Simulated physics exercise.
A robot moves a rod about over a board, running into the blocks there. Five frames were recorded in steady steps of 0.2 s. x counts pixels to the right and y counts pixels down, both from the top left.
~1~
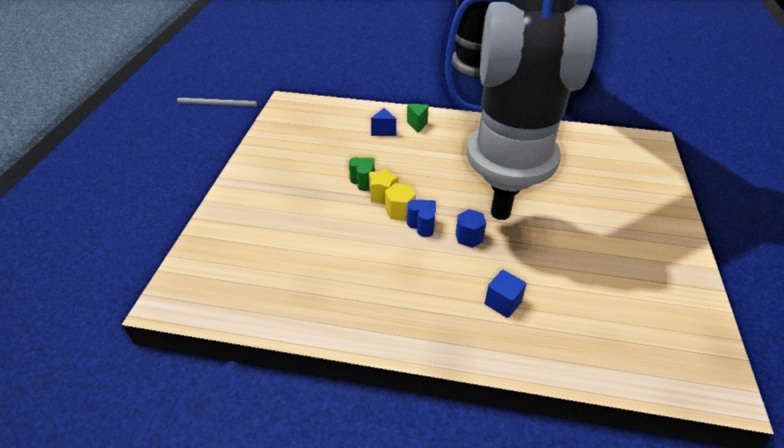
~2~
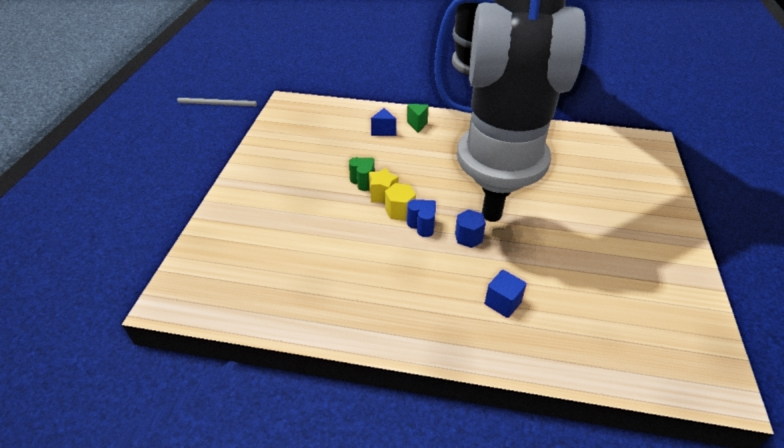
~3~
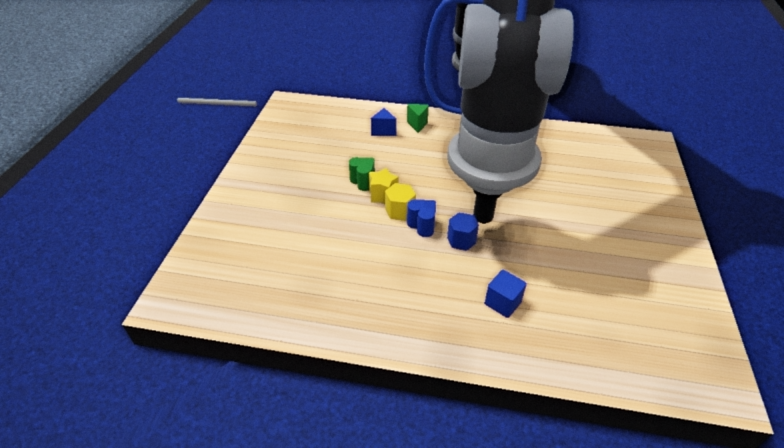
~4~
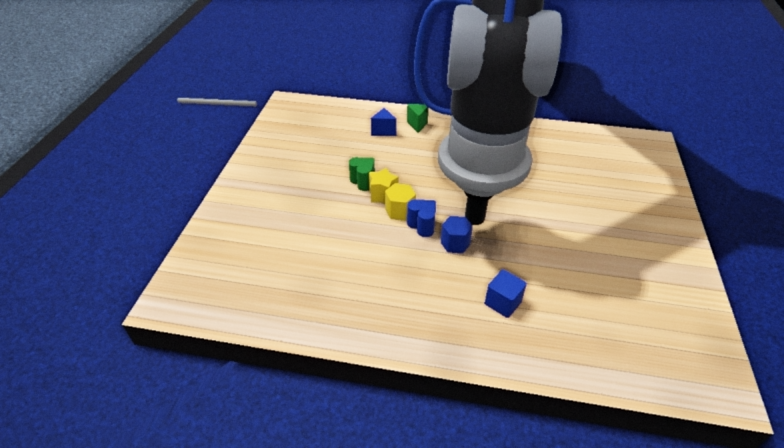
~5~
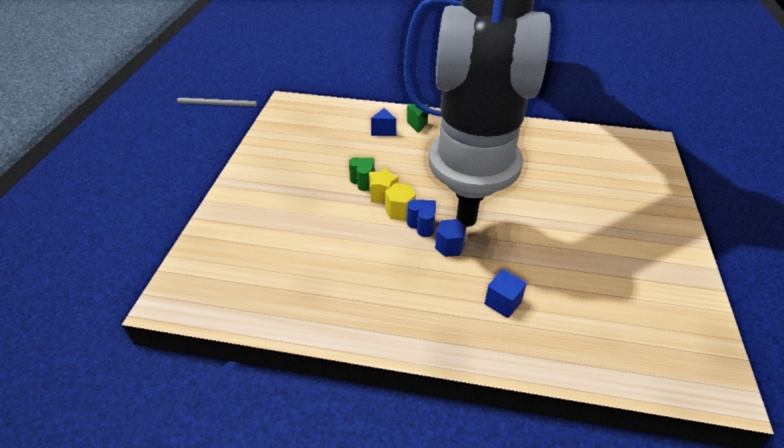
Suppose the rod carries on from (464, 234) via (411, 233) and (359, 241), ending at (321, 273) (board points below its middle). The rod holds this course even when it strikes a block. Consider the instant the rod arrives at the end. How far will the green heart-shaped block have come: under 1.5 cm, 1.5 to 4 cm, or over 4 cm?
Moves under 1.5 cm.
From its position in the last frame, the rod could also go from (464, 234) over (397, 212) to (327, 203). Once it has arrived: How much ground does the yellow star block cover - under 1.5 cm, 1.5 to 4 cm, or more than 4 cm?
The answer is 1.5 to 4 cm.
What follows on the original path. One third of the way, rod at (410, 220); green heart-shaped block at (358, 160), turned 15° clockwise; yellow star block at (377, 170), turned 25° anticlockwise; yellow hexagonal block at (388, 186), turned 60° clockwise; blue heart-shaped block at (392, 205), turned 15° clockwise; blue hexagonal block at (439, 232), turned 50° anticlockwise.
Two thirds of the way, rod at (358, 228); green heart-shaped block at (358, 160), turned 15° clockwise; yellow star block at (377, 170), turned 30° anticlockwise; yellow hexagonal block at (388, 186), turned 65° clockwise; blue heart-shaped block at (368, 202), turned 70° clockwise; blue hexagonal block at (439, 232), turned 50° anticlockwise.
At the end, rod at (319, 260); green heart-shaped block at (358, 160), turned 15° clockwise; yellow star block at (377, 170), turned 30° anticlockwise; yellow hexagonal block at (388, 186), turned 65° clockwise; blue heart-shaped block at (368, 202), turned 70° clockwise; blue hexagonal block at (439, 232), turned 50° anticlockwise.
